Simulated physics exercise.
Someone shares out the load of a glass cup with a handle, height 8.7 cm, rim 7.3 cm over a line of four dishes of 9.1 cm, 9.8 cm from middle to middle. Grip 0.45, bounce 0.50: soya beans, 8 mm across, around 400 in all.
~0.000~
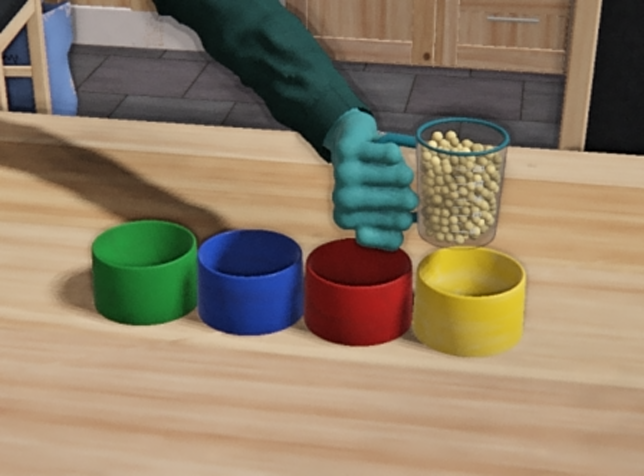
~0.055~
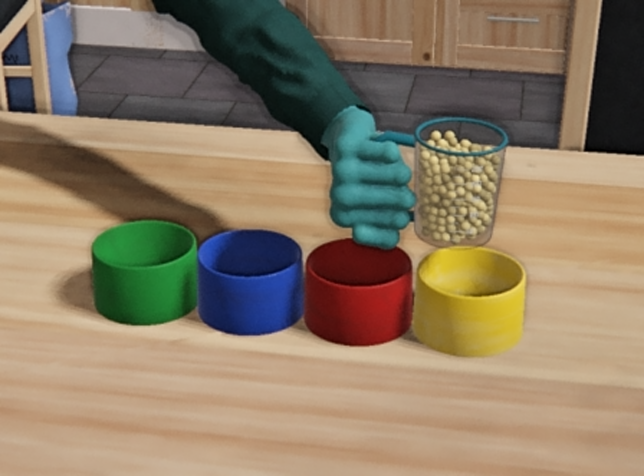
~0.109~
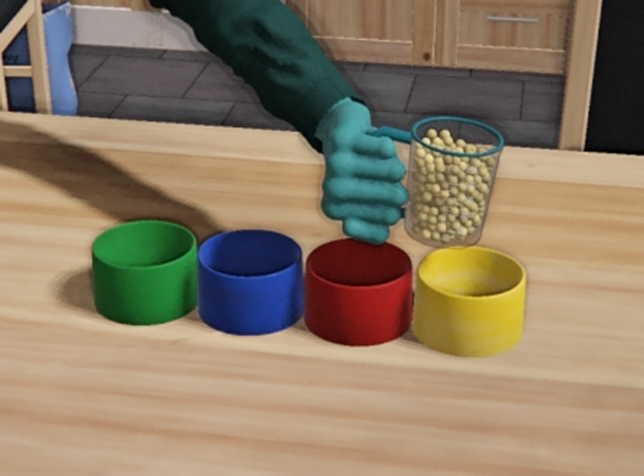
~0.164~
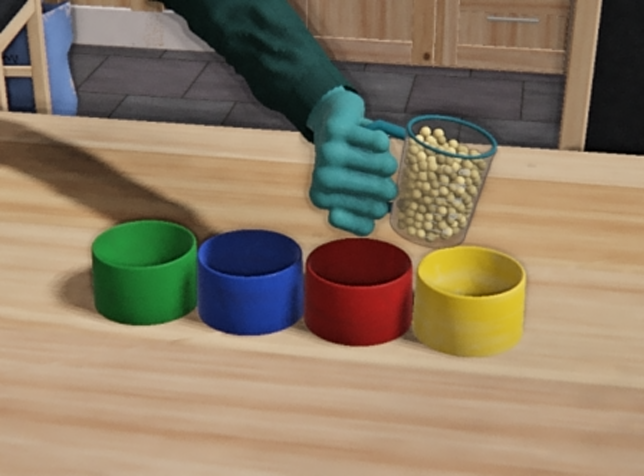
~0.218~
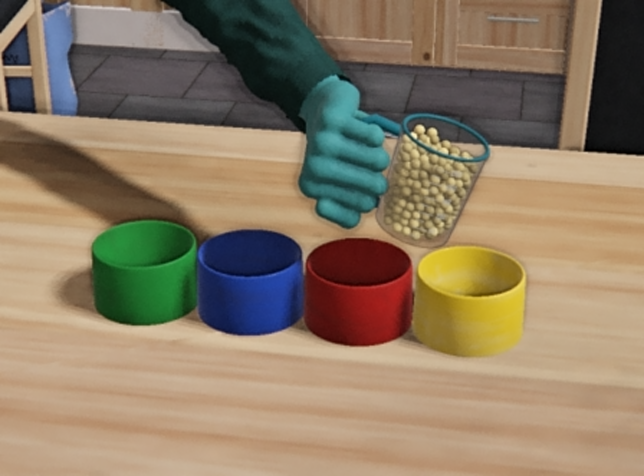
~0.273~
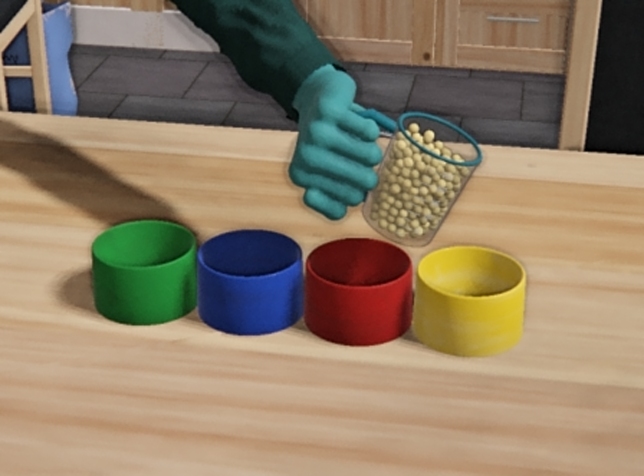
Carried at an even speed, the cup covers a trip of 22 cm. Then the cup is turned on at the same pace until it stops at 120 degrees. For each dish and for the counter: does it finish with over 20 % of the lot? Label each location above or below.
Labels - red: Above, blue: Above, green: Below, yellow: Below, counter: Below.
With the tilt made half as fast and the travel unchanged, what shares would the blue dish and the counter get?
That gives blue 90 with 0 for the counter.
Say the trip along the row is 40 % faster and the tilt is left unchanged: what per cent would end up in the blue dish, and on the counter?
Then the blue dish gets 90 and the counter 0.
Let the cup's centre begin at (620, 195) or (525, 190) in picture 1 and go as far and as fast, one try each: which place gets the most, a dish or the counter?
The biggest share lands on yellow the first time and on red the second time.
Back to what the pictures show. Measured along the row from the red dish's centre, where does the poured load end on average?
The load's average lands around 5 cm in the minus-x direction.
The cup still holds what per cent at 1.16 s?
Roughly 65 per cent.
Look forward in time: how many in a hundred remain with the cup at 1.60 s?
Roughly 0 in a hundred.
Then, at 0.80 s, tilt 78 degrees; cup holds 100 %.
Then, at 1.16 s, tilt 115 degrees; cup holds 65 %, red 25 %.
Then, at 1.60 s, tilt 120 degrees; cup holds 0 %, red 35 %, blue 55 %.
At rest (2.3 s), red 35 %, blue 55 %, green 0 %, yellow 0 %, counter 15 %.
